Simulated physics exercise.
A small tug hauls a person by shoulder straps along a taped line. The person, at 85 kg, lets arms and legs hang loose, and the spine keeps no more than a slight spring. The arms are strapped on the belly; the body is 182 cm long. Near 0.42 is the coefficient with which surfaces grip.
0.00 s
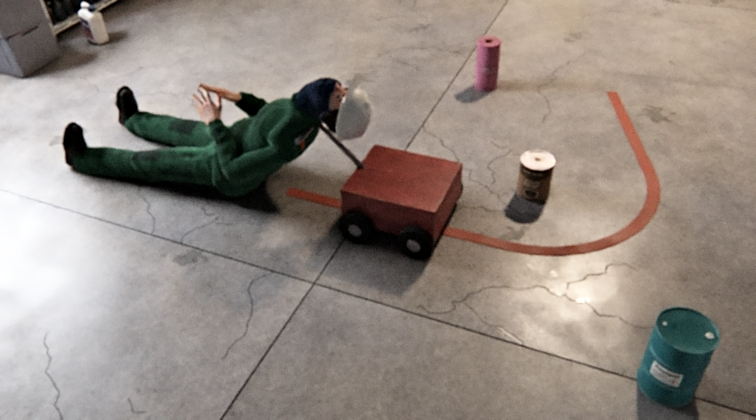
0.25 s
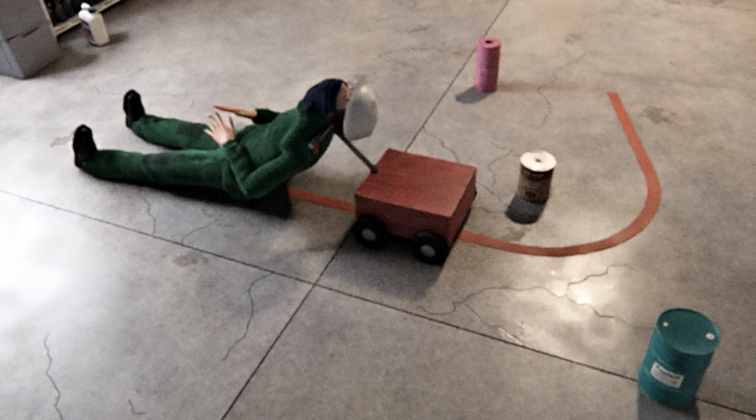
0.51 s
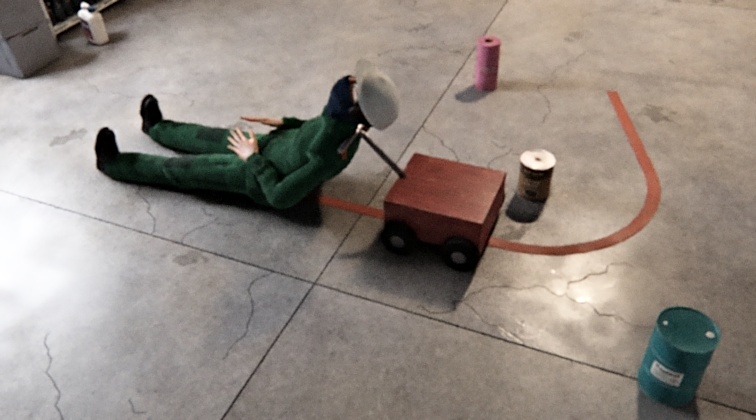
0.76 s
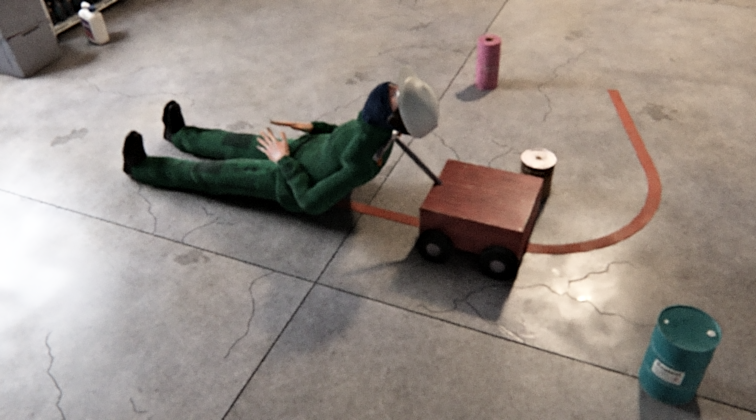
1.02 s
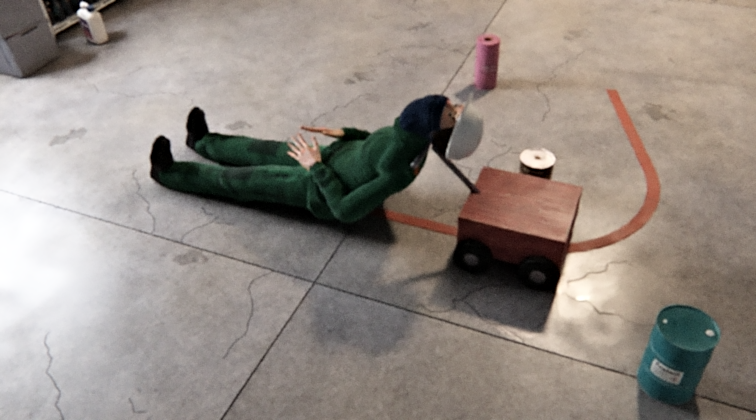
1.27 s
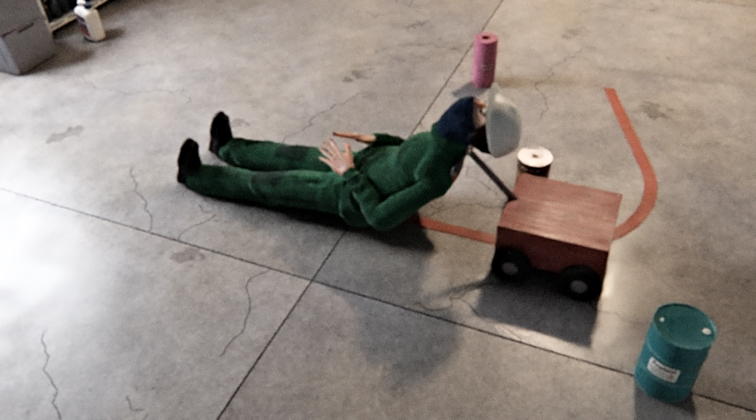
Limp figure in green overalls being pulled rightward across a concrete floor by a small red cart, legs trailing behind.
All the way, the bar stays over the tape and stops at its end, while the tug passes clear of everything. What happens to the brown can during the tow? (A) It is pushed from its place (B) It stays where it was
The answer is A.
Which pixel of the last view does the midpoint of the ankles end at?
Near pixel (547, 198).
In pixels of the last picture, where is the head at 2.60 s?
I'd place it at roughly (691, 105).
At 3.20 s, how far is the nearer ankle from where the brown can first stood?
Distance: Approx. 60 cm.
After 1.90 s the brown can is where it stood, near (533, 173) in the last picture's view; the nearer ankle is 118 cm from that spot.
After 2.60 s the brown can is 7 cm from where it stood, near (544, 168) in the last picture's view; the teal bin where it stood; the nearer ankle is 82 cm from that spot.
After 3.20 s the brown can is 8 cm from where it stood, near (545, 166) in the last picture's view; the teal bin where it stood; the nearer ankle is 60 cm from that spot.
After 3.90 s the brown can is 26 cm from where it stood, near (546, 145) in the last picture's view; the teal bin where it stood; the nearer ankle is 36 cm from that spot.
After 4.6 s, brown can gets knocked; pink post stays put; teal bin stays put.
